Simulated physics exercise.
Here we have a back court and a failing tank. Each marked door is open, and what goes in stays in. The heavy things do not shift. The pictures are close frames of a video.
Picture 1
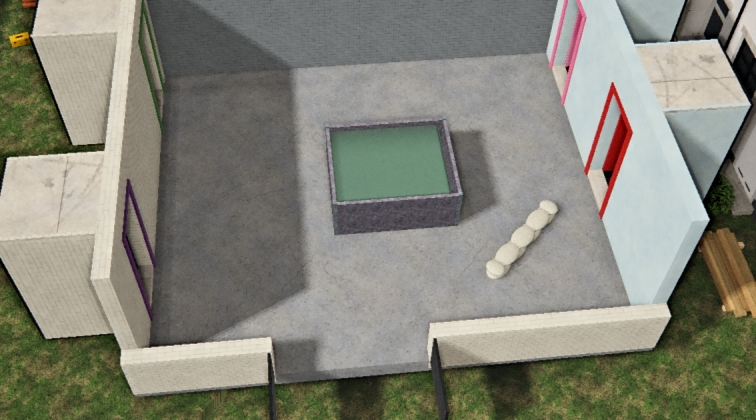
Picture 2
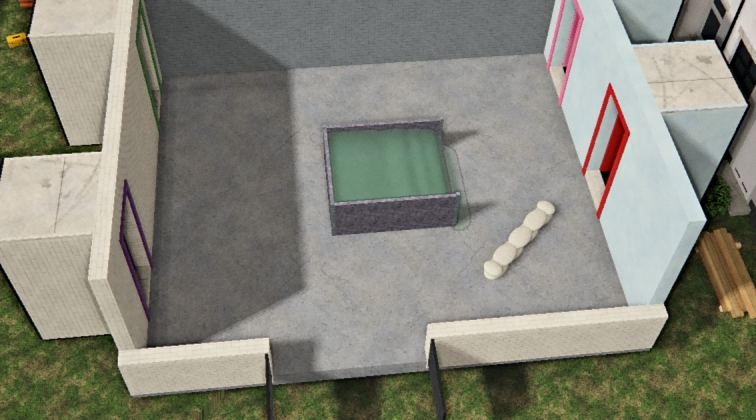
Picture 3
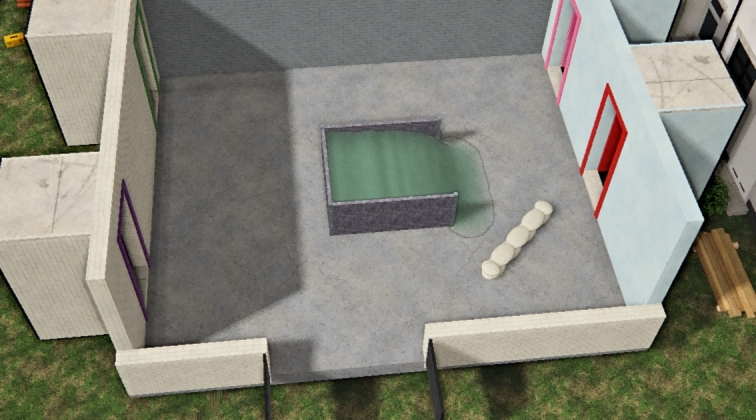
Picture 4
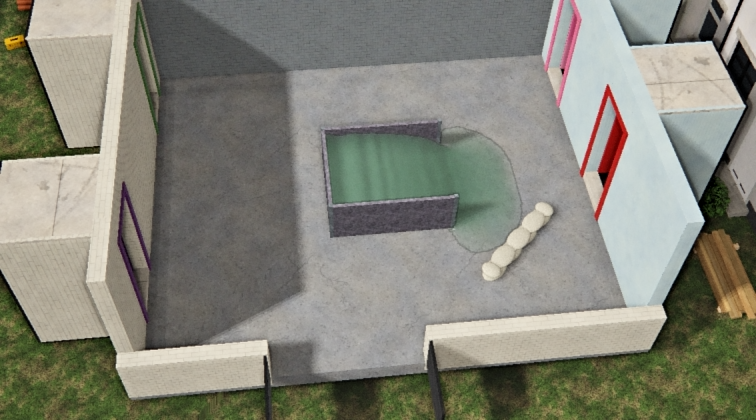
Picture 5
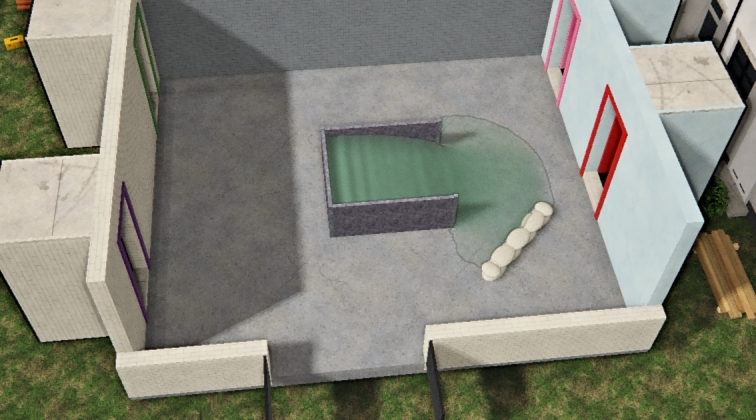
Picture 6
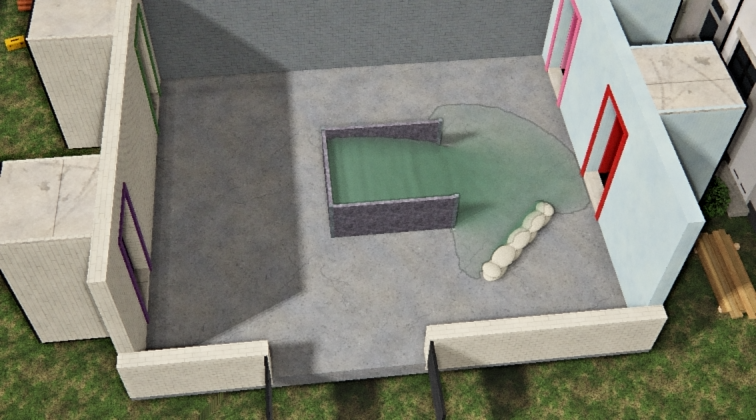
We see a walled court with a rectangular tank of green water; its right side opens and water pours out, spreading rightward across the grey floor in a widening sheet, reaching a diagonal row of pale, rounded sacks and passing around its upper end.
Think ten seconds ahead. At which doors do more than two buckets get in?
In the end: The red door floods; the pink door floods; the purple door holds within the limit; the green door holds within the limit.
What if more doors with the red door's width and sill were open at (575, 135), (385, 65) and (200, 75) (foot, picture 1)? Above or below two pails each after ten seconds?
As listed: Goes over, holds, keeps below it.
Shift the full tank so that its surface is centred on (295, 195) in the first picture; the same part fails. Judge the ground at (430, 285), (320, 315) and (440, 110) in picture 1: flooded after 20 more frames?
One after the other: Under water, not flooded, awash.
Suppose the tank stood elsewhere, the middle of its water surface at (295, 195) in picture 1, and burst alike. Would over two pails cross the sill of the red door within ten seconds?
One by one: The red door lets more in.
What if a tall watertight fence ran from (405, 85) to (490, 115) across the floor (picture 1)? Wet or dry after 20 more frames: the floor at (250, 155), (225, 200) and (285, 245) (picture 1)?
In turn: Dry, clear, not flooded.
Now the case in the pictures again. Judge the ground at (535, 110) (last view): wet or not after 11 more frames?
There: Awash.
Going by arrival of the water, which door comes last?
Last comes the door marked purple.
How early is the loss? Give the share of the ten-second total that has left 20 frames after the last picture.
About 70 per cent.
A moment on, water covers 20 % of the floor; the red door far over two buckets in, the pink door wet at the sill, nothing in, the purple door not reached, the green door not reached.
Next, water covers 30 % of the floor; the red door far over two buckets in, the pink door under two buckets in, the purple door not reached, the green door not reached.
Then, water covers 45 % of the floor; the red door far over two buckets in, the pink door over two buckets in, the purple door not reached, the green door not reached.
Later, water covers 80 % of the floor; the red door far over two buckets in, the pink door over two buckets in, the purple door not reached, the green door wet at the sill, nothing in.
In the end, water covers 95 % of the floor; the red door far over two buckets in, the pink door over two buckets in, the purple door wet at the sill, nothing in, the green door wet at the sill, nothing in.
